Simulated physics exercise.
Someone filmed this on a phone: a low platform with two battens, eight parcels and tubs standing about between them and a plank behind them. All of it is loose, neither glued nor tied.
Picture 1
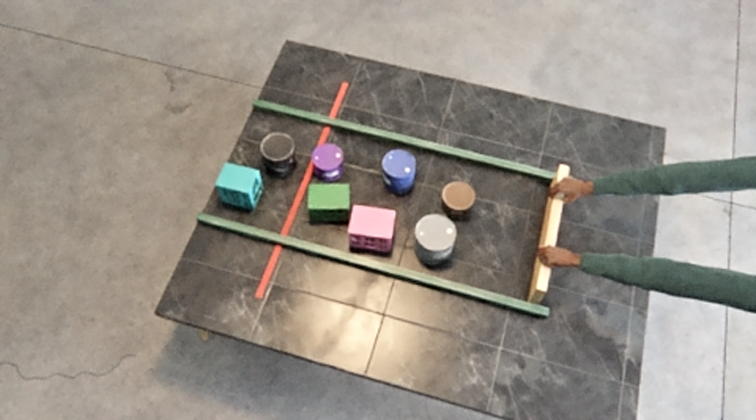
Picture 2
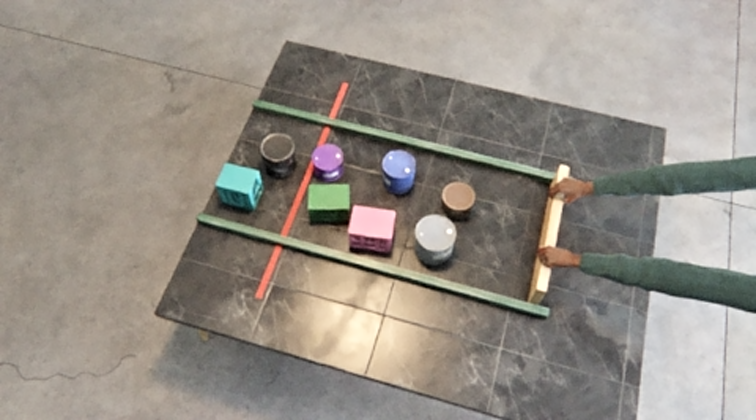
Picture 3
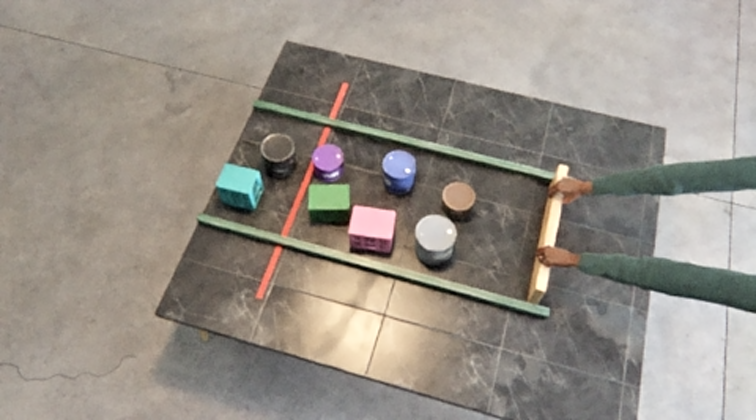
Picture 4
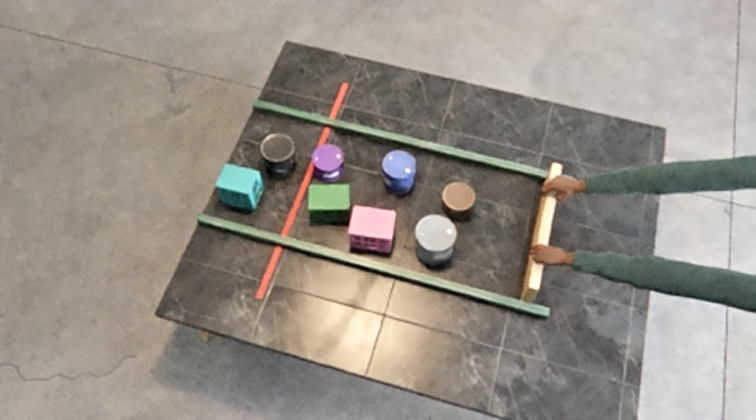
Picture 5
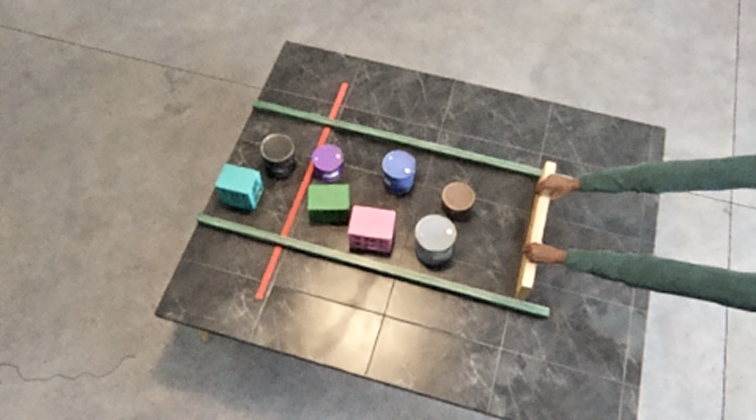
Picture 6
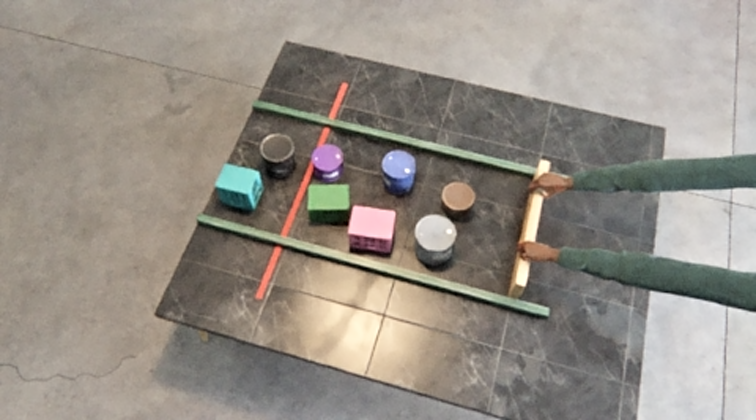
In the video, two hands hold a wooden plank between green battens on a dark tiled platform and slide it slightly left, while the coloured crates and tubs near a red strip of tape stay still.
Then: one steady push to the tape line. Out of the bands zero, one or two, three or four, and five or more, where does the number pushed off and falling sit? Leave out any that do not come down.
The ones that plunge will number one or two.
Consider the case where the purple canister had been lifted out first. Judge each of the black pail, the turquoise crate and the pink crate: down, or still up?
Here's how it goes: The black pail is still up there, the turquoise crate ends up down, and the pink crate is still up there.
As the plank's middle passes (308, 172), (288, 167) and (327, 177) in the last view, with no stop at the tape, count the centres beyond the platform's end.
That makes 1, 2, 0.
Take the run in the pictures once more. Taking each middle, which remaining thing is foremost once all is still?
It's the black pail.
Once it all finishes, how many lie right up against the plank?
3 touch it.
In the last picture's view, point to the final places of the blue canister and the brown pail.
Blue canister at about (306, 130), brown pail at about (296, 160).
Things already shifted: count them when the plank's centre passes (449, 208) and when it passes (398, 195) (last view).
First 2, after that 5.
Early on, none off yet; turquoise crate at rest near (240, 188); black pail at rest near (279, 156); purple canister at rest near (328, 163).
Finally, the number that fall off is one or two; lost, turquoise crate.
